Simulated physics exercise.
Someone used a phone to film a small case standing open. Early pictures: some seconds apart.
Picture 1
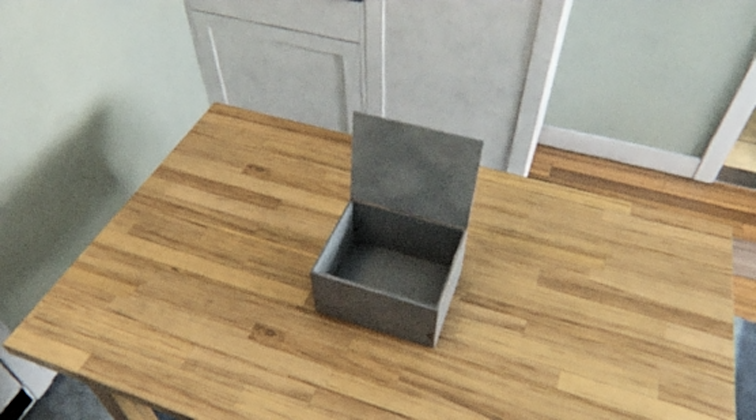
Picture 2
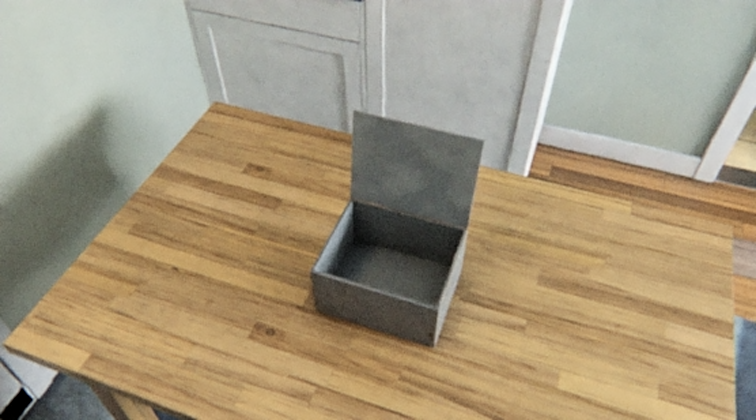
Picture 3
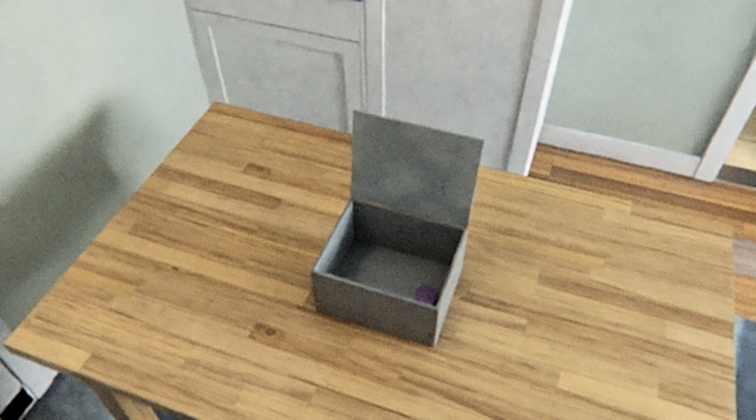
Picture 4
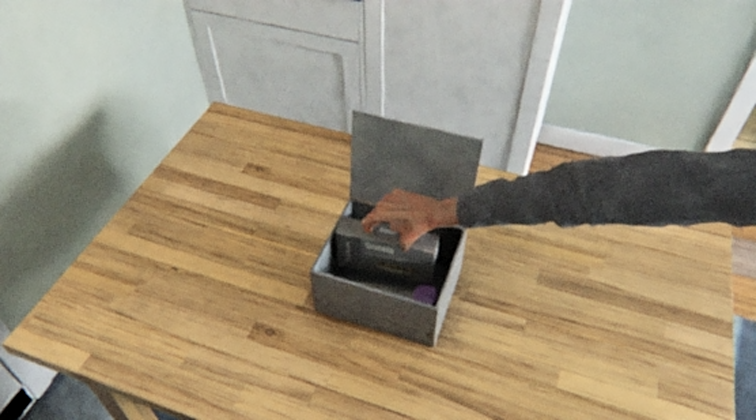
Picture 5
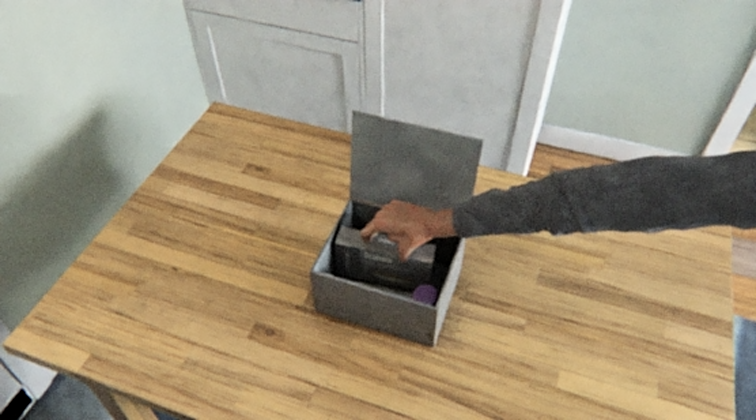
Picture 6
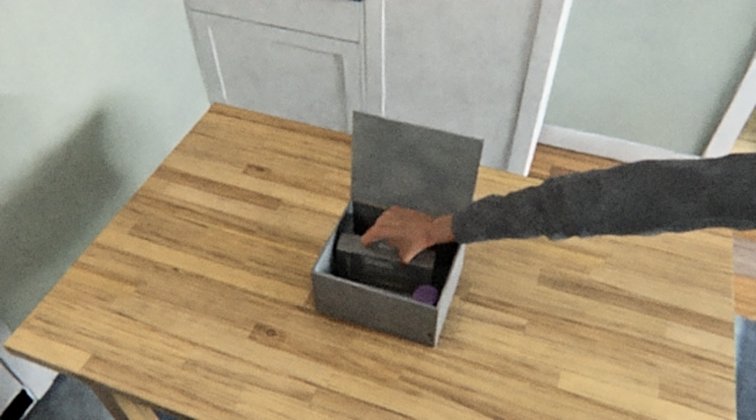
An open grey box with its lid raised stands on a striped wooden table, seen from above at a slant in a room with pale cabinets and greenish walls. The box is empty at first, then a small purple object appears inside at the front right. A dark-sleeved arm reaches in from the right, its hand holding a dark grey packet inside the box and lowering it slightly, while the camera stays still.
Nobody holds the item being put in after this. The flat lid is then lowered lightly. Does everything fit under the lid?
I reckon the lid comes to rest closed.
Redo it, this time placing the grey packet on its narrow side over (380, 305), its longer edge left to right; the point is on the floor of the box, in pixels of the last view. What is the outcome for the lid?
In that case, no gap is left.
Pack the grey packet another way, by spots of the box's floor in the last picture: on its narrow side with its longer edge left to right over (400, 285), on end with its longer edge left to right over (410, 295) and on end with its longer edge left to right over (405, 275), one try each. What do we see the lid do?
In the first case it shuts; in the second case it stays open; in the third case it stays open.
Then, 1.50 s past the last view, lid 66° above the rim.
Then, 1.80 s past the last view, lid 34° above the rim.
Finally, lid shut; both still in place. Final places as the last picture's camera would see them, grey packet near (386, 265).
